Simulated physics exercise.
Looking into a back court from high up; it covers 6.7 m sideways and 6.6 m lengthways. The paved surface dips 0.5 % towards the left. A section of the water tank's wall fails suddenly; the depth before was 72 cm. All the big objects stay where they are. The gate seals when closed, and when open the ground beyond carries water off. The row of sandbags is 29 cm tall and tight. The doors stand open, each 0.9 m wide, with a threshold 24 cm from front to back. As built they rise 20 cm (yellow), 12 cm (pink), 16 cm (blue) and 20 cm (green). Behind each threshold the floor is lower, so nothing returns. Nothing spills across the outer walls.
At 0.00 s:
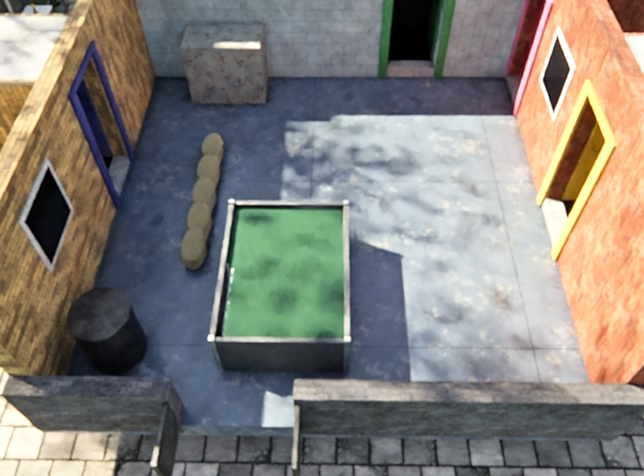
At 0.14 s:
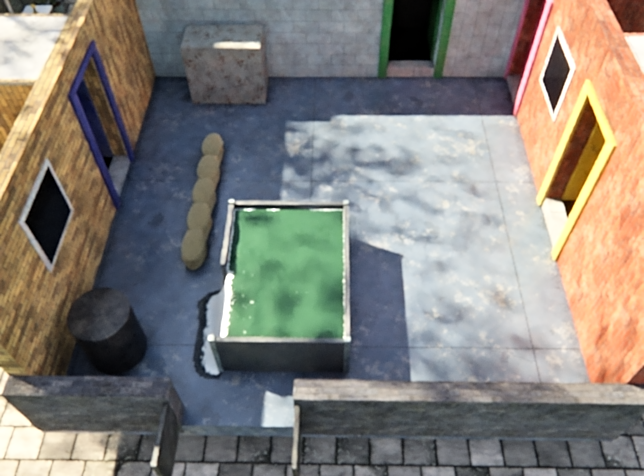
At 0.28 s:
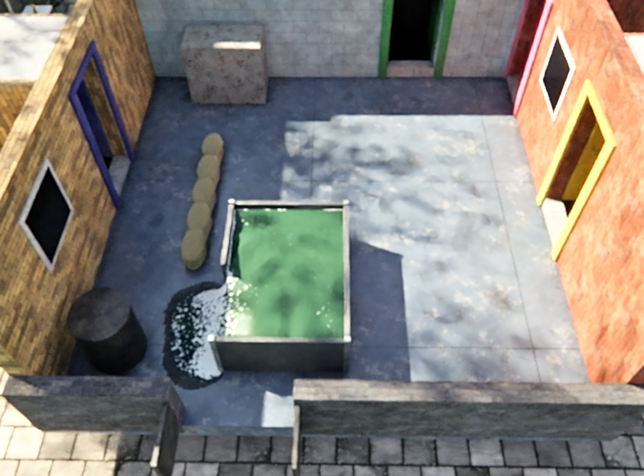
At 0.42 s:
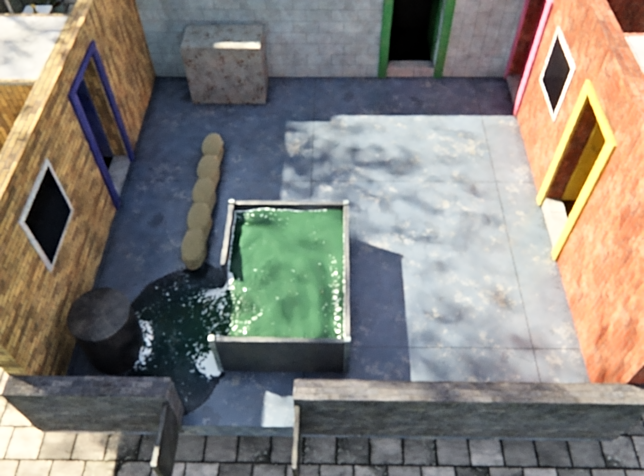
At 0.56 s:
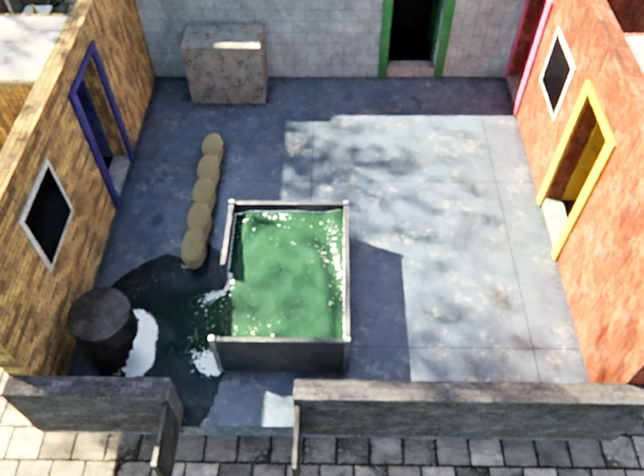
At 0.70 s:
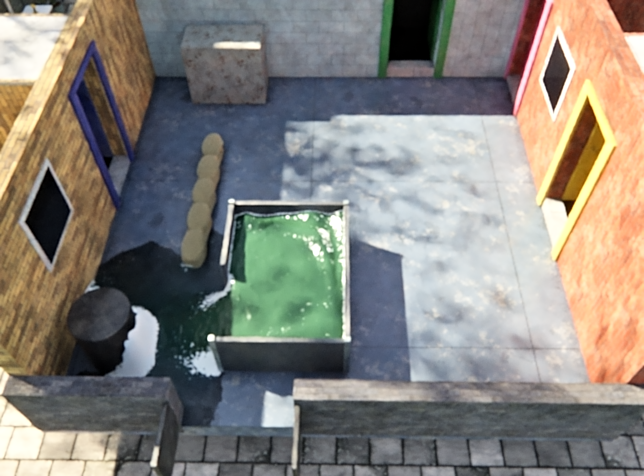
Green water pours from the left side of a tank and spreads around a dark barrel.
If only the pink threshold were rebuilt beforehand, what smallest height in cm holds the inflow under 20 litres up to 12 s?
Some 6 cm above the ground.
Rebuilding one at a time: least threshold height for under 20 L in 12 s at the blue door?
About 11.5 cm at blue.
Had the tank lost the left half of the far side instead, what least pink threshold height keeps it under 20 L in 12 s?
About 17 cm.
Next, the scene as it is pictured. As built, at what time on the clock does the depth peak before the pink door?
Near 8.5 s.
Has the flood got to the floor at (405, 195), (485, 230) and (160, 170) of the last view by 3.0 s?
In that order: Still dry, dry, wet.
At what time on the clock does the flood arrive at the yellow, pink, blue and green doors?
Arrival: Yellow 7.0 s, pink 7.0 s, blue 1.4 s, green 5.5 s.
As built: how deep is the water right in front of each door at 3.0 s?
In cm: Yellow 0, pink 0, blue 10, green 0.
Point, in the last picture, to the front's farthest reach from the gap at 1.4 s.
Around (123, 191).
After 1.4 s water covers 10 % of the floor, deepest (55 cm) near (58, 404); it has not reached the pink door.
After 3.0 s water covers 30 % of the floor, deepest (35 cm) near (58, 404); it has not reached the pink door.
After 12.0 s water covers 95 % of the floor, deepest (10 cm) near (58, 404); 5 cm at the pink door, 0 litres in over its 12 cm threshold.
At the pink door as built, the water arrived by 7.0 s and peaked near 12 cm at 8.4 s.
With a threshold of 5.5 cm, 27 litres would have come in within the 12 s; with 7.5 cm, 9 litres. So under 20 litres takes about 6 cm.
